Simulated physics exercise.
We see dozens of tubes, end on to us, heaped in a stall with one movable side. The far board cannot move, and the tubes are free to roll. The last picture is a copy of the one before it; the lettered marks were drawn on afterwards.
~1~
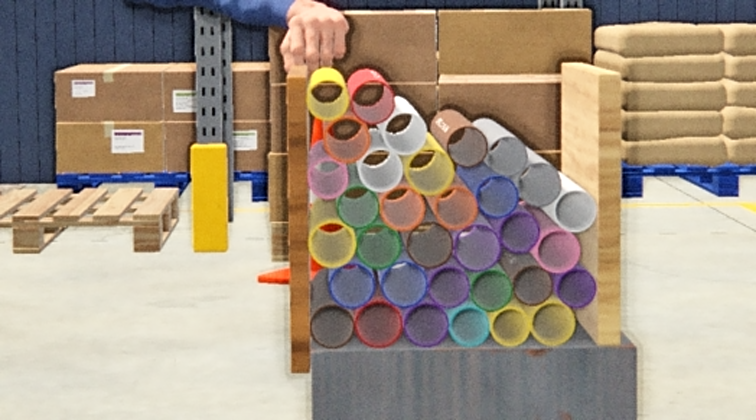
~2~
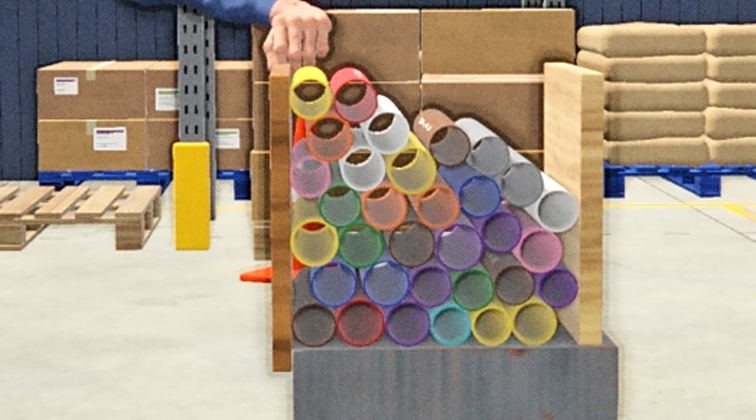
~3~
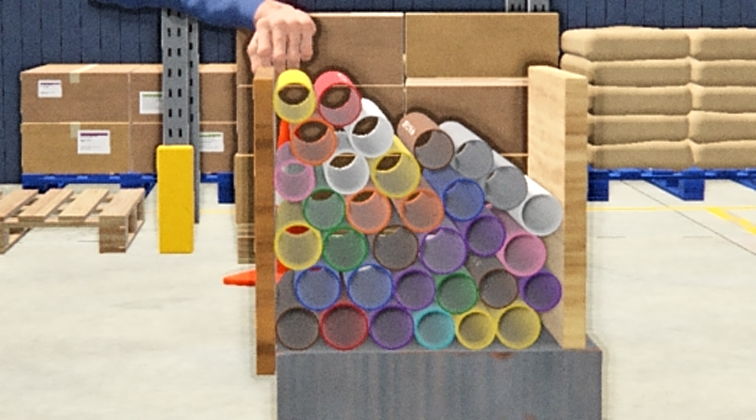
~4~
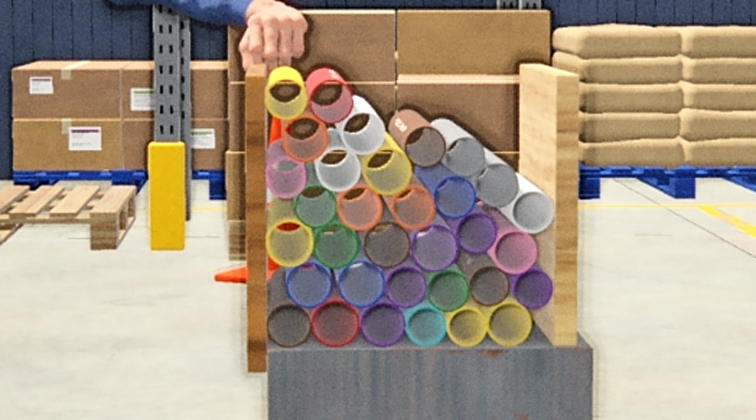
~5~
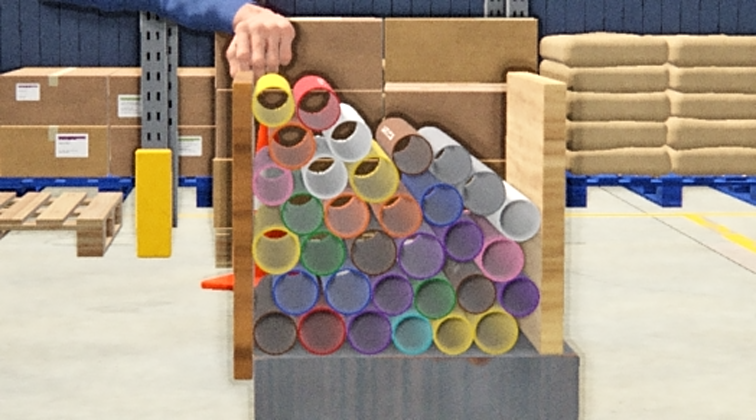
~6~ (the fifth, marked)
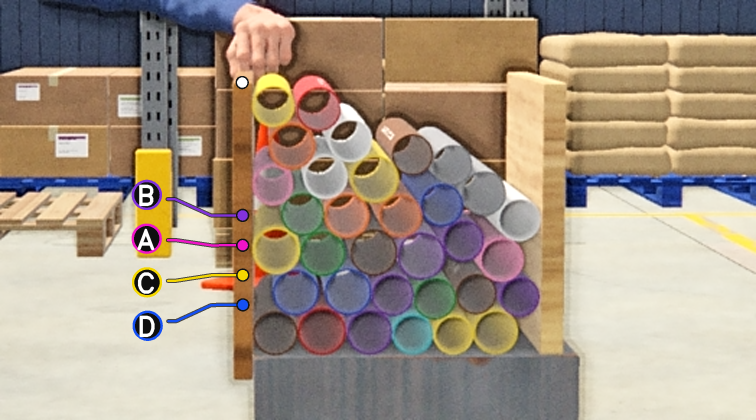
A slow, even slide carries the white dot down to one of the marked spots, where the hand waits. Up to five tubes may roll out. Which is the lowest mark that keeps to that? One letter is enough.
Mark C is as low as it can go.
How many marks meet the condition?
Three of them.
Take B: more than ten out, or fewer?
At B, fewer than ten.
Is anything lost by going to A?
Yes.
On the marked copy, A at (243, 245); B at (243, 215); C at (243, 275); D at (243, 305); the white dot at (242, 83).
Following C. Soon after the start, top of the board (252, 165).
Later, top of the board (252, 257).
In the end, top of the board (253, 274), four out over the board.
As for the rest, A four out over the board; B one out over the board; D more than five out over the board.
